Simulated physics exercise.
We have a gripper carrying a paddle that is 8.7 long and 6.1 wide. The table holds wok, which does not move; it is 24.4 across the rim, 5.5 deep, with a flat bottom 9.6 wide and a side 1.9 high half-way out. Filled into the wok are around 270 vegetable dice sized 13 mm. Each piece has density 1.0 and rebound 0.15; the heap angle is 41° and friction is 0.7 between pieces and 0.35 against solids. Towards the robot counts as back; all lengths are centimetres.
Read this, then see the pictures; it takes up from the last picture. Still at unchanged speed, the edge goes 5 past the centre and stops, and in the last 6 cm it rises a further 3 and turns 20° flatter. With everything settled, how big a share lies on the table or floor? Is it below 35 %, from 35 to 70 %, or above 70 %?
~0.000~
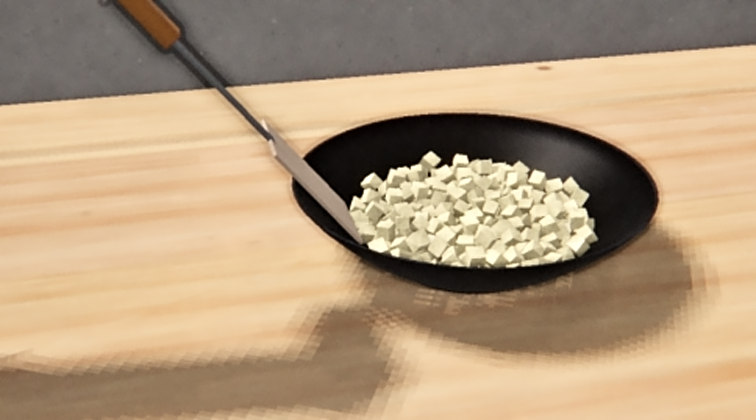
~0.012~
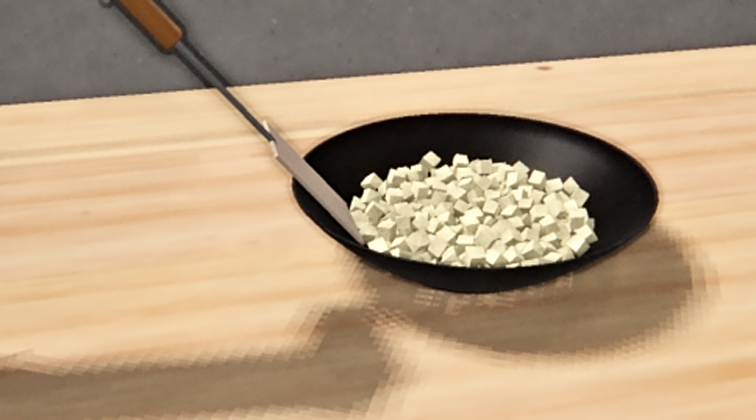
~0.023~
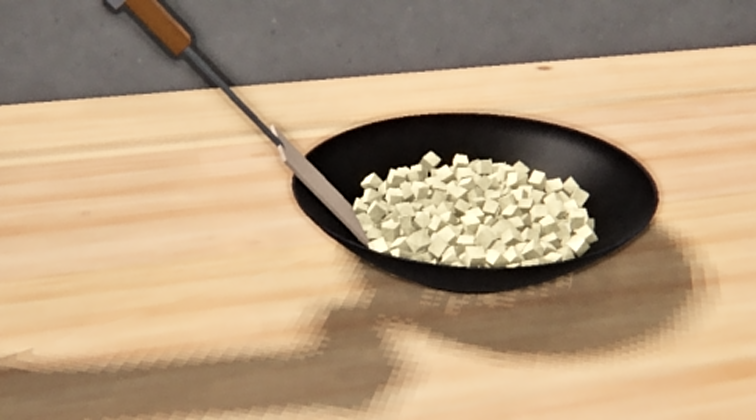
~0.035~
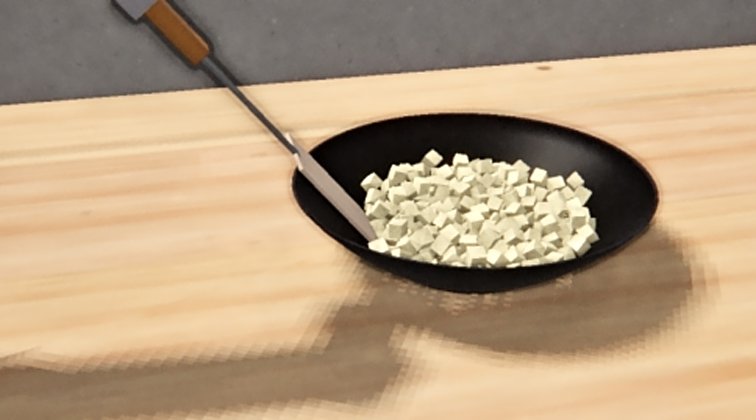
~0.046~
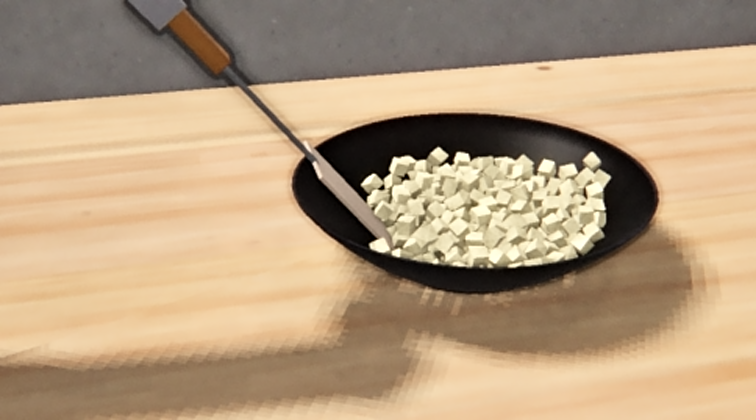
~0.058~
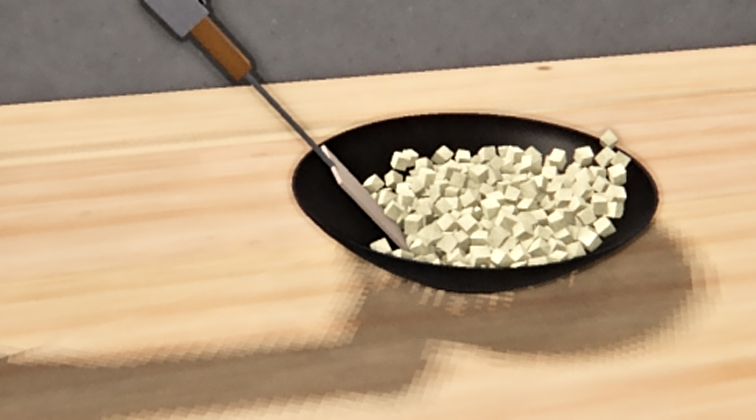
Below 35 %.
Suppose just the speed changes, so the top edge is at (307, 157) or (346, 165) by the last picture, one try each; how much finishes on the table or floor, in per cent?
Around 15 per cent, then around 30 per cent.
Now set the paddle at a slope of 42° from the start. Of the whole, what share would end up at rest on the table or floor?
It would come to roughly 25 percent.
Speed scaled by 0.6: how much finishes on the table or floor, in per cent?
That comes to some 15 per cent, roughly.
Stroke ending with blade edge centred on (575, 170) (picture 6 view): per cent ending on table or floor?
Something near 50 in a hundred.
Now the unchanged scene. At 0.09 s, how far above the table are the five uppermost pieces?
Around 8 cm above the table.
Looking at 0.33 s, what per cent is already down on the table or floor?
About 15 per cent.
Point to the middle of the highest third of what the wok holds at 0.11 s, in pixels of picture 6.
Near (574, 170).
After 0.09 s, sloping 51°, highest piece 9 above the table; 264 in the wok, 7 on the blade or in flight.
After 0.11 s, sloping 44°, highest piece 12 above the table; 250 in the wok, 21 on the blade or in flight.
After 0.33 s, sloping 32°, highest piece 7 above the table; 218 in the wok, 46 on the table or floor, 7 on the blade or in flight.
After 1.38 s, sloping 32°, highest piece 6 above the table; 217 in the wok, 54 on the table or floor.
In the end, 217 in the wok, 54 on the table or floor. That is 20 % on the table or floor.
